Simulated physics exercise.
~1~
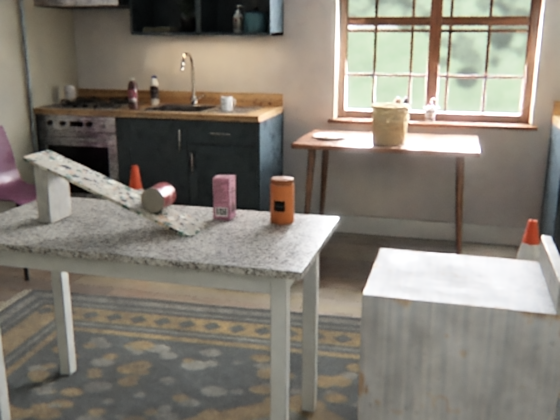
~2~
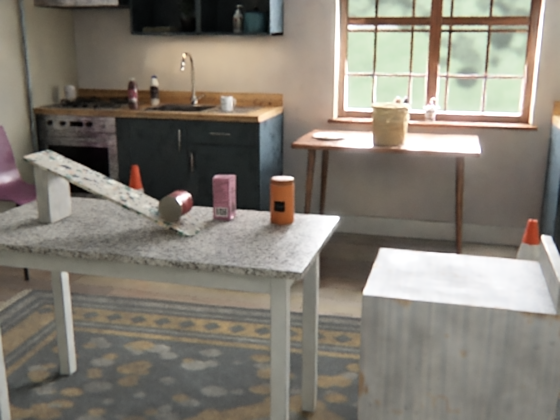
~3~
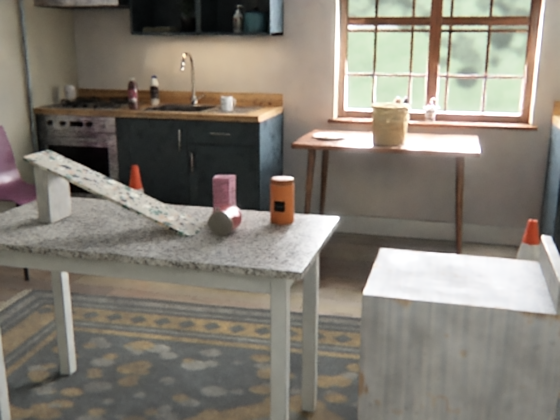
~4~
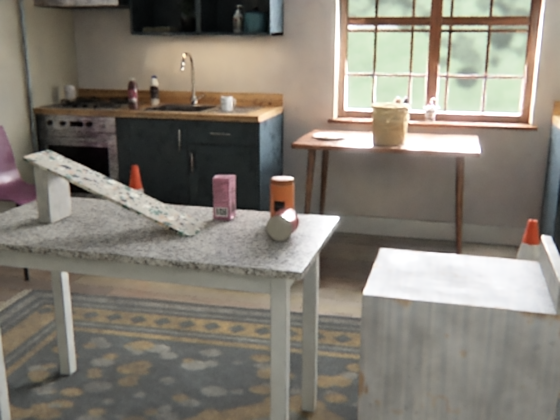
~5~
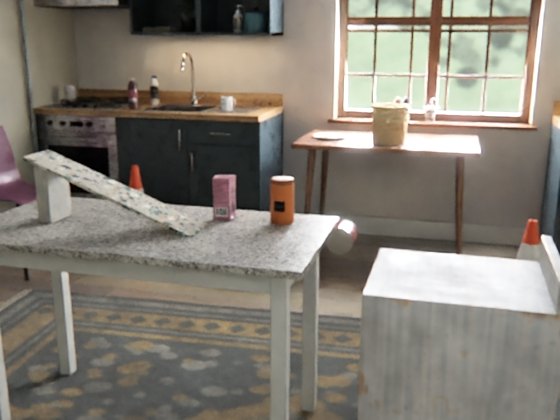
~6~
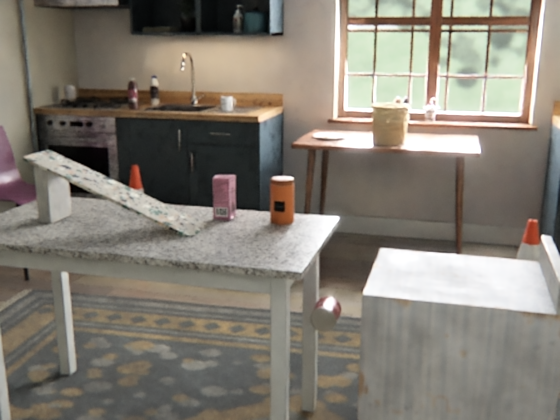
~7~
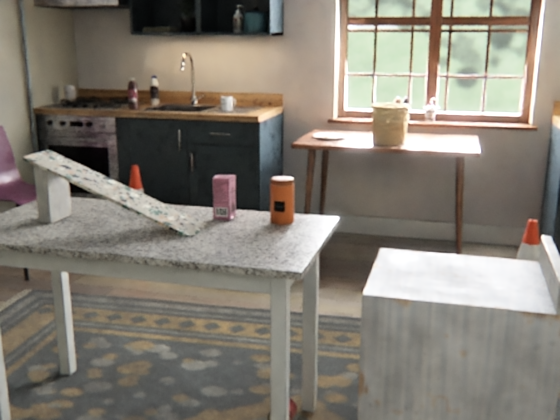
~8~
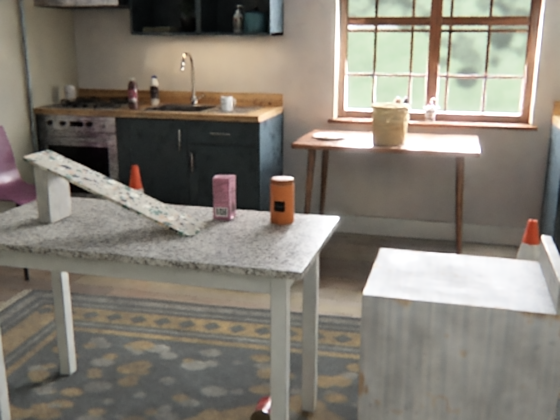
Red tin rolling down a ramp and across a speckled table, dropping off the right edge and ending on the floor below.
